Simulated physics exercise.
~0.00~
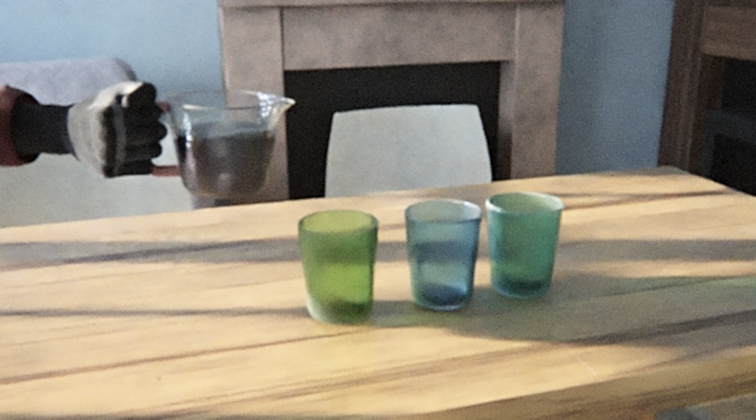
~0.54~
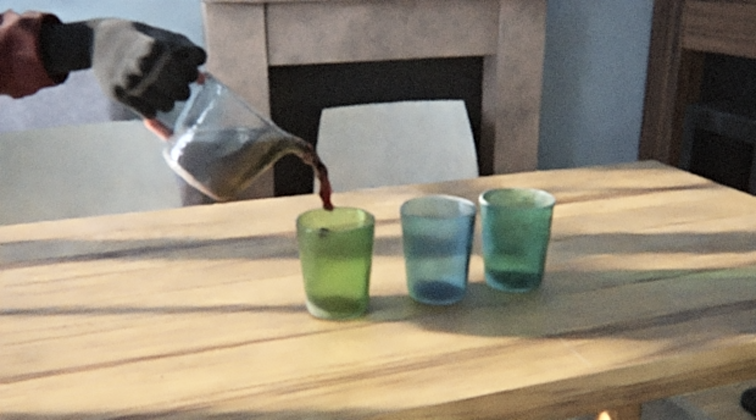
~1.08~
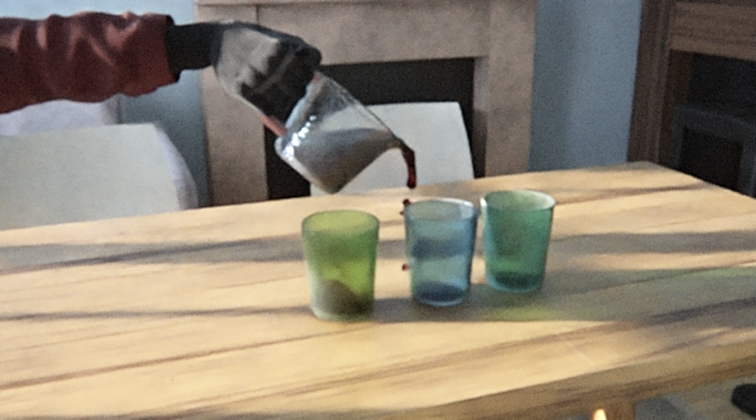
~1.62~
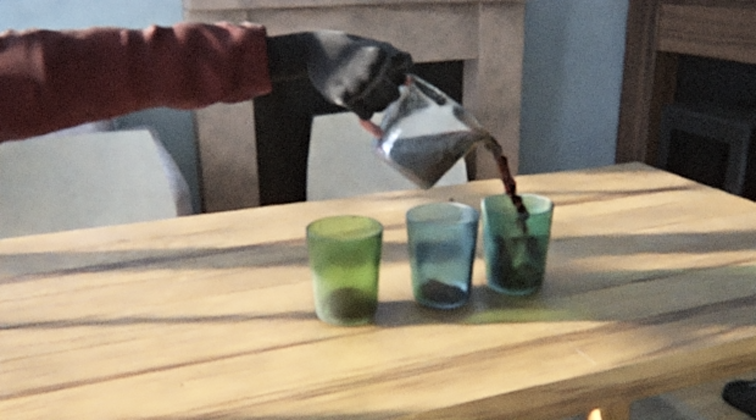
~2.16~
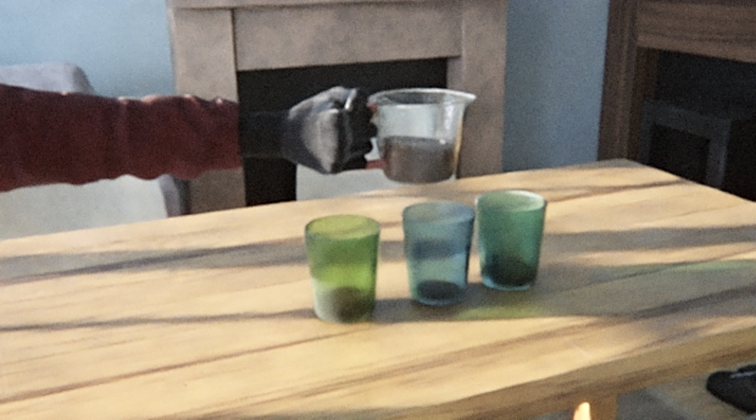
A gloved hand in a red sleeve holds a clear glass measuring jug of dark wine at the left, above a wooden table seen from the front and slightly above, with a pale chair and a fireplace behind. Three tumblers stand in a line, green at left, blue in the middle and teal at right. The jug tips rightwards and pours into the green tumbler. Still tilted, it moves right, pouring as it passes the blue tumbler, where drops fall by the rim, then into the teal one. Finally the jug is upright above the tumblers, still holding wine, and each tumbler has a little dark wine at the bottom.
